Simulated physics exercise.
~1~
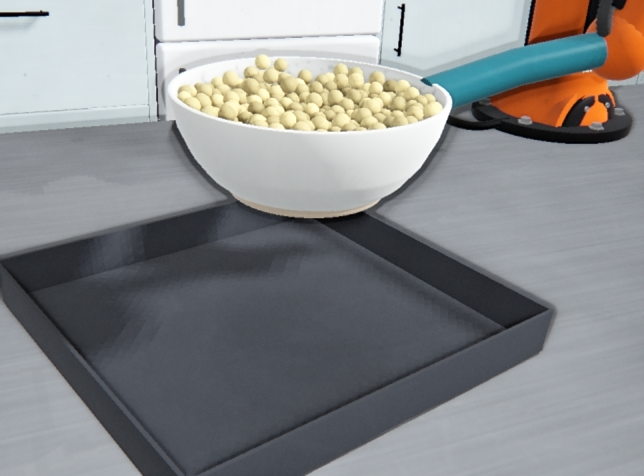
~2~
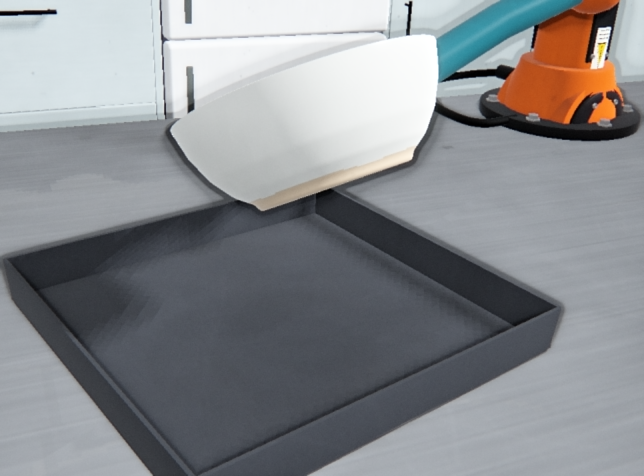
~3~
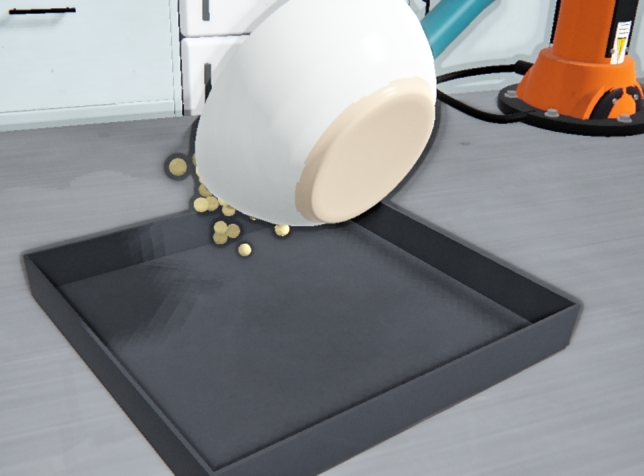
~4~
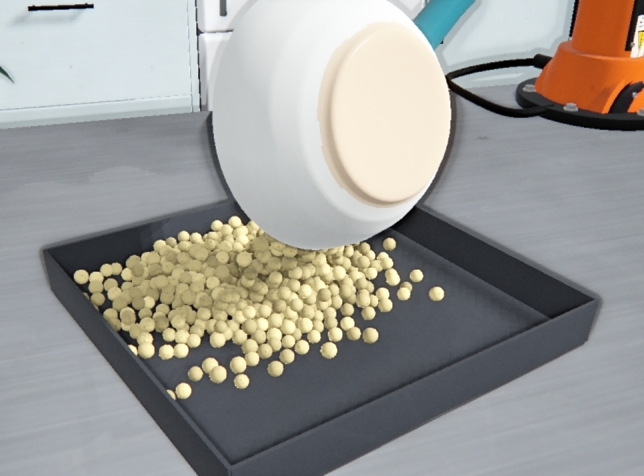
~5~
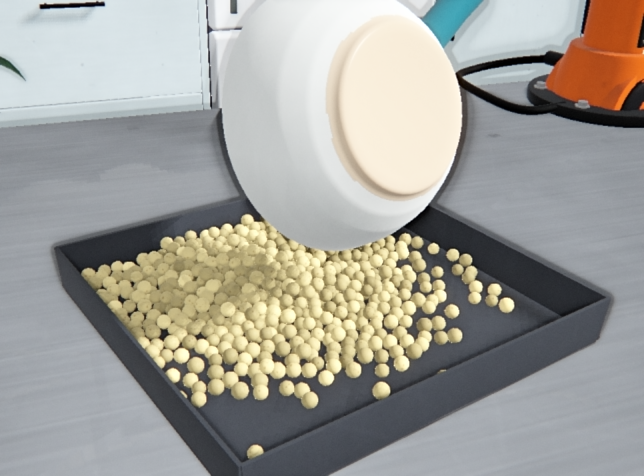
A white bowl full of pale round beans, held by a teal handle, tipped over further and further above a dark square tray, and the beans spilled out in a rush, spreading into a wide heap across the tray beneath it.
